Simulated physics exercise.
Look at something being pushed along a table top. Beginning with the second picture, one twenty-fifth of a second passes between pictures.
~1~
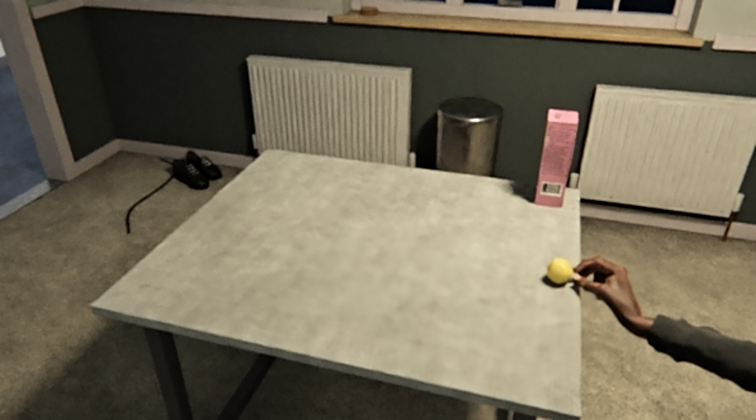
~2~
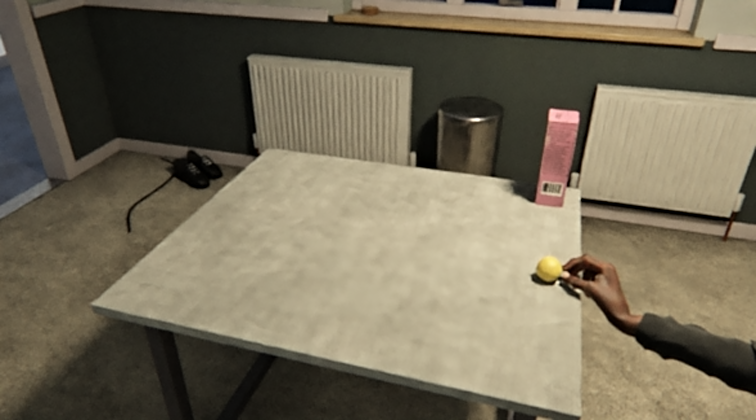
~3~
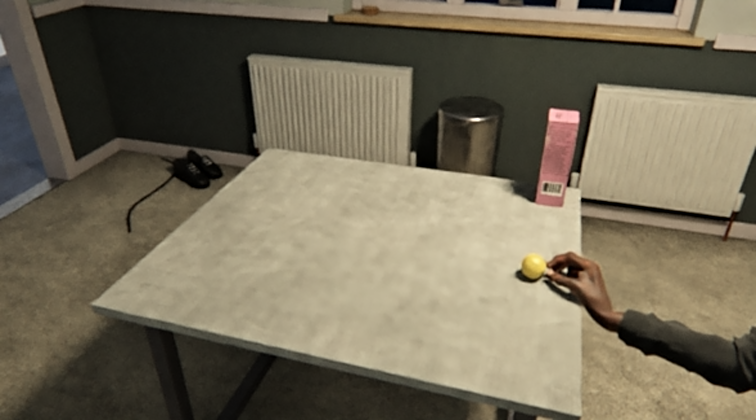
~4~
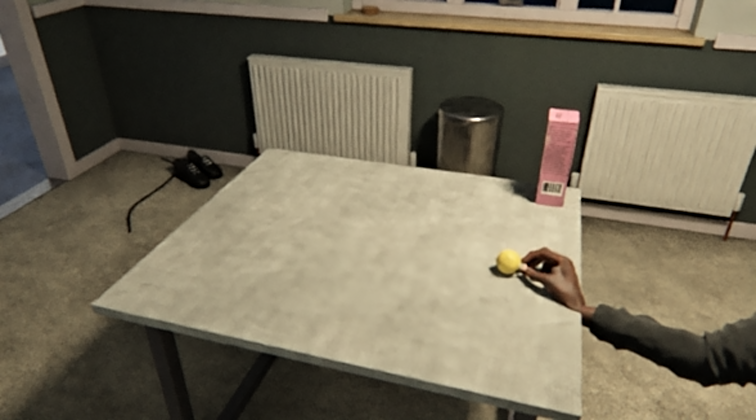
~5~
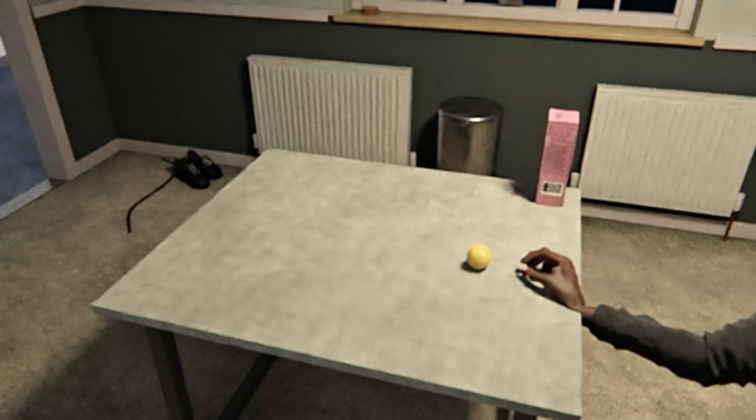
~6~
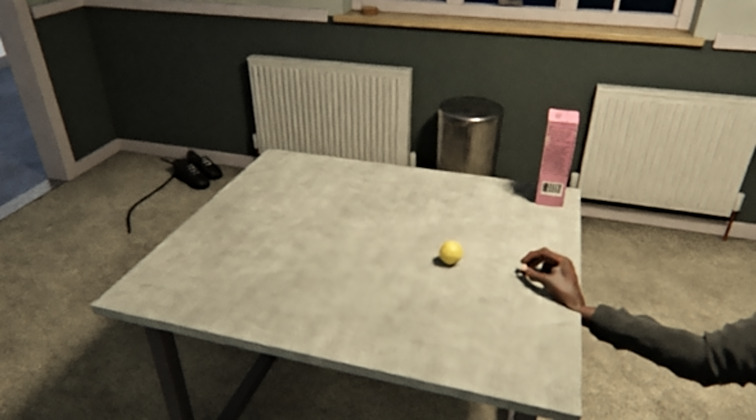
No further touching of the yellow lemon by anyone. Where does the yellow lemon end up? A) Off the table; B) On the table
The answer is A.
Then, 0.20 s later than the last frame, yellow lemon moved well along near (325, 231).
Then, 0.40 s later than the last frame, yellow lemon moved well along near (219, 214).
Then, 0.70 s later than the last frame, yellow lemon now off the table.
Then, 0.90 s later than the last frame, things are still on the move.
When it is over, off the table, yellow lemon.
